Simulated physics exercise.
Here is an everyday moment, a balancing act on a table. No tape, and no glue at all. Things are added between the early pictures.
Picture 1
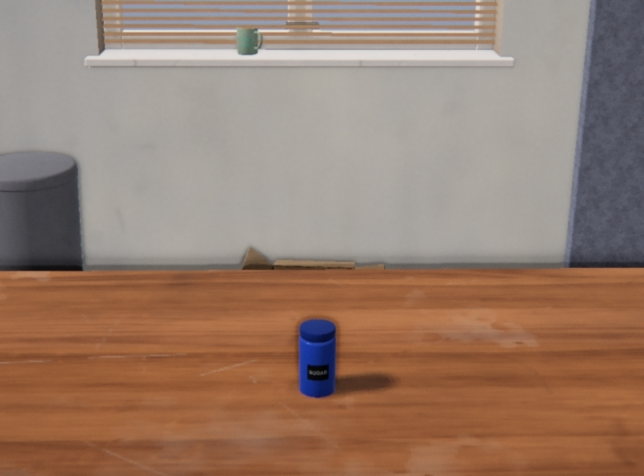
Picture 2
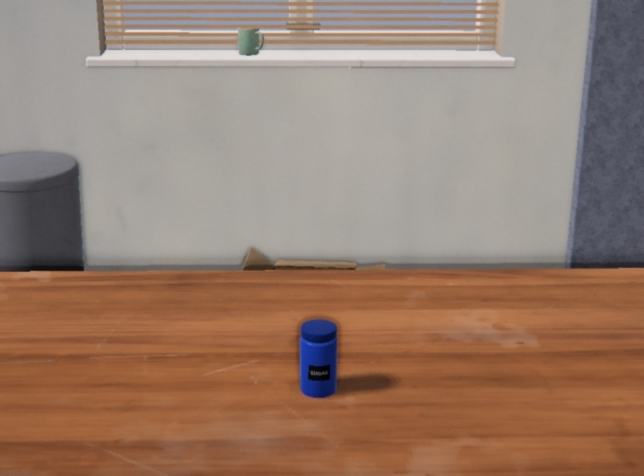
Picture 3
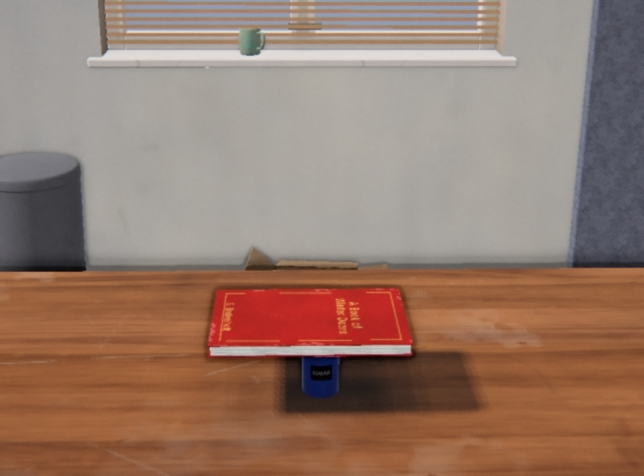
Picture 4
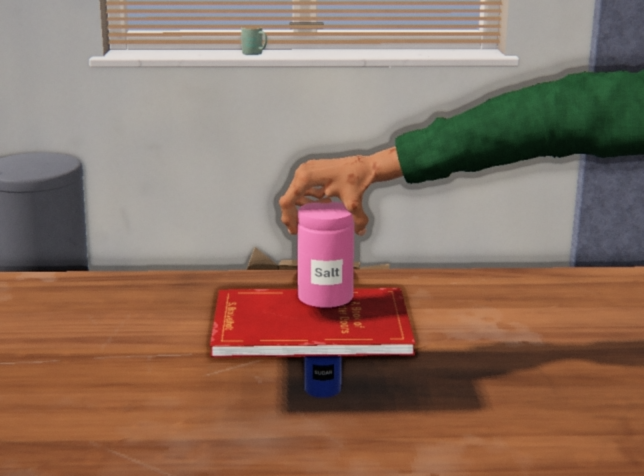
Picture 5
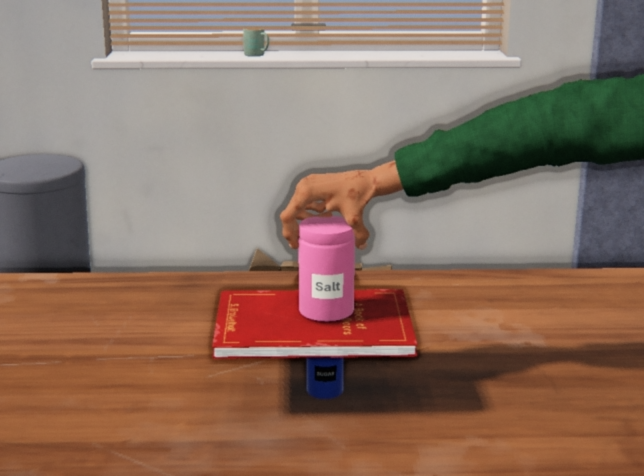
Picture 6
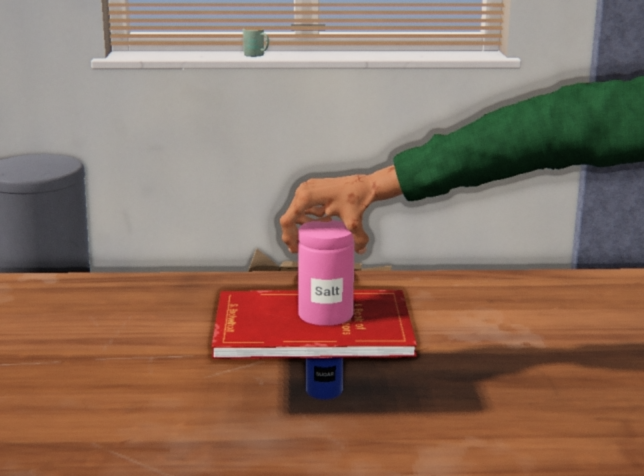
A red book appears, lying flat on top of a small blue jar that stands alone on a wooden table at first. Then a hand in a green sleeve, reaching in from the right, holds a pink salt jar above the book and lowers it onto the cover, keeping its fingers at the lid.
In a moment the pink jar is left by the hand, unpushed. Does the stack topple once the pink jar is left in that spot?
No, it stays standing.
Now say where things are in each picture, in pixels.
In the first picture, the last thing is not in view yet.
In the second picture, the last thing is not in view yet.
In the third picture, the last thing is not in view yet; red book (309, 321).
The fourth picture shows still above its spot; pink jar (326, 254); red book (312, 321).
The fifth picture shows still above its spot; pink jar (327, 268); red book (314, 322).
The sixth picture shows in place under the hand; pink jar (326, 272); red book (313, 322).
Then, 0.30 s past the last view, nothing moves.
Then, 1.00 s past the last view, pink jar resting near (326, 273).
Finally, all 3 still in place. Final places as the last picture's camera would see them, pink jar near (326, 272). The stack keeps its balance.
